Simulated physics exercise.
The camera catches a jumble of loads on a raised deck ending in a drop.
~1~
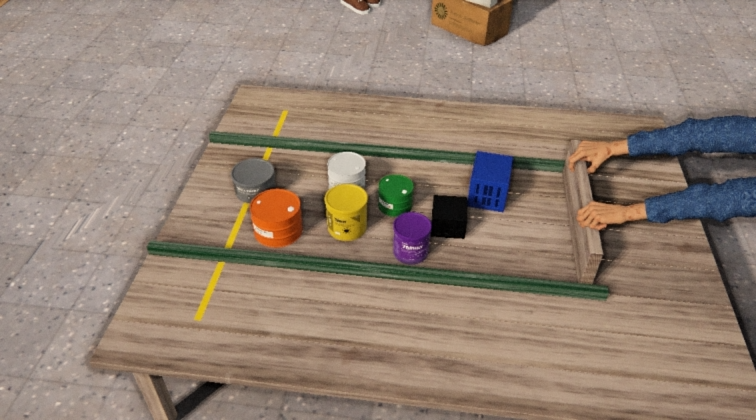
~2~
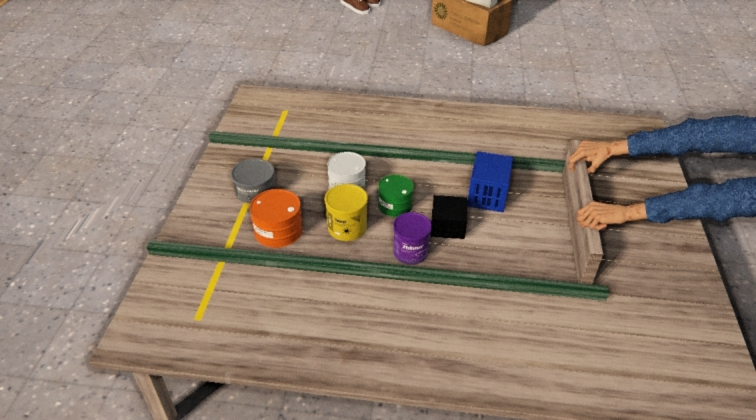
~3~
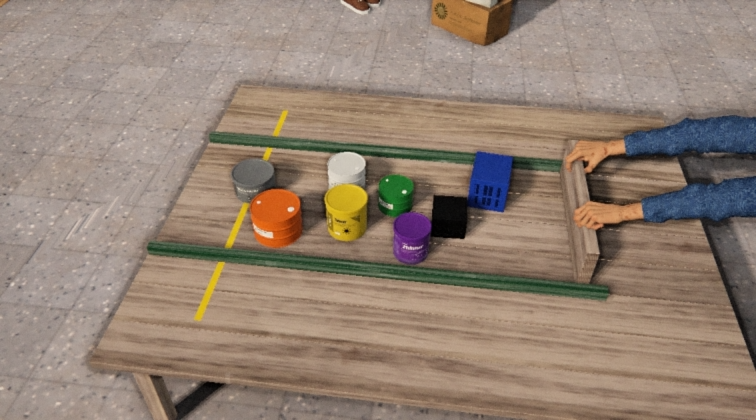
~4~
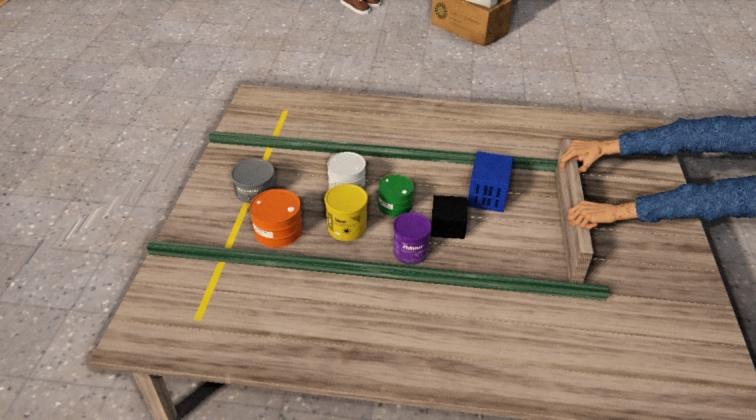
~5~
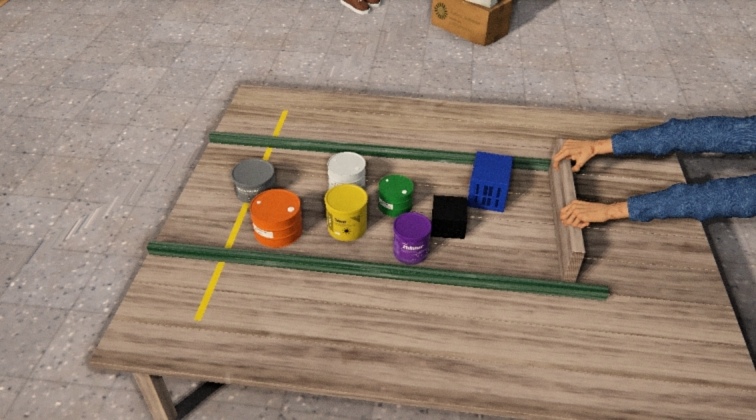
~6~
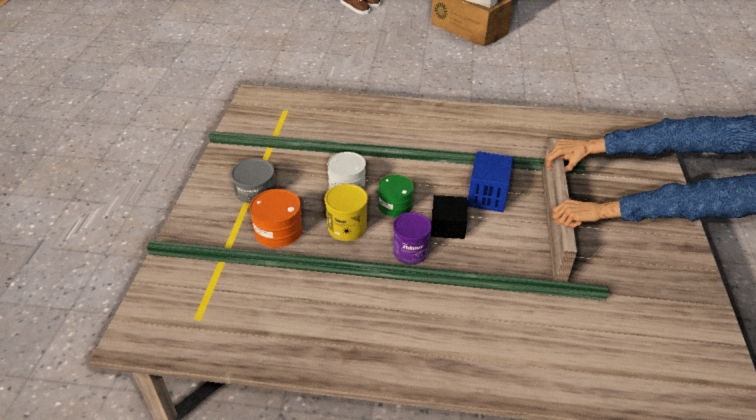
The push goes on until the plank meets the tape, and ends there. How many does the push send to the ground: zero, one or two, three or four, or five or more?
Just one, or two at most, falls.
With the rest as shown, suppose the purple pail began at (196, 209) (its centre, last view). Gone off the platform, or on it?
From there it goes over.
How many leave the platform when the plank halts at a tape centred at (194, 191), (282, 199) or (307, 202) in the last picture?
Ground tally per try: 8 / 0 / 0.
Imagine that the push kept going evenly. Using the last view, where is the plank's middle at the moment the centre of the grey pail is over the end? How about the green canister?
The middle sits near (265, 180) for the first and near (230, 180) for the other.
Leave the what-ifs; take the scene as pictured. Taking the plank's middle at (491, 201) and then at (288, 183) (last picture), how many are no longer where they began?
First position 1; second position 8.
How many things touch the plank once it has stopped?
Contact count: 3.
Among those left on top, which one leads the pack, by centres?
Foremost: The white canister.
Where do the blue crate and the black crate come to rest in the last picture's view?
Final positions: Near (240, 160); near (230, 193).
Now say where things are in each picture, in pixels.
Grey pail (254, 181); orange canister (277, 218); white canister (347, 175); plank (580, 209); tape (249, 196), in the first picture.
Orange canister (277, 218); yellow pail (347, 213), in the second picture.
White canister (347, 175); plank (577, 209), in the third picture.
Grey pail (254, 181); green canister (396, 196), in the fourth picture.
Orange canister (277, 218); purple pail (412, 239), in the fifth picture.
Grey pail (254, 181); orange canister (277, 218); white canister (347, 175); plank (557, 207); tape (249, 196), in the sixth picture.
Soon after, none off yet; grey pail at rest near (254, 181); orange canister at rest near (277, 218); white canister at rest near (347, 175).
In the end, the number that fall off is one or two; gone, orange canister and grey pail.
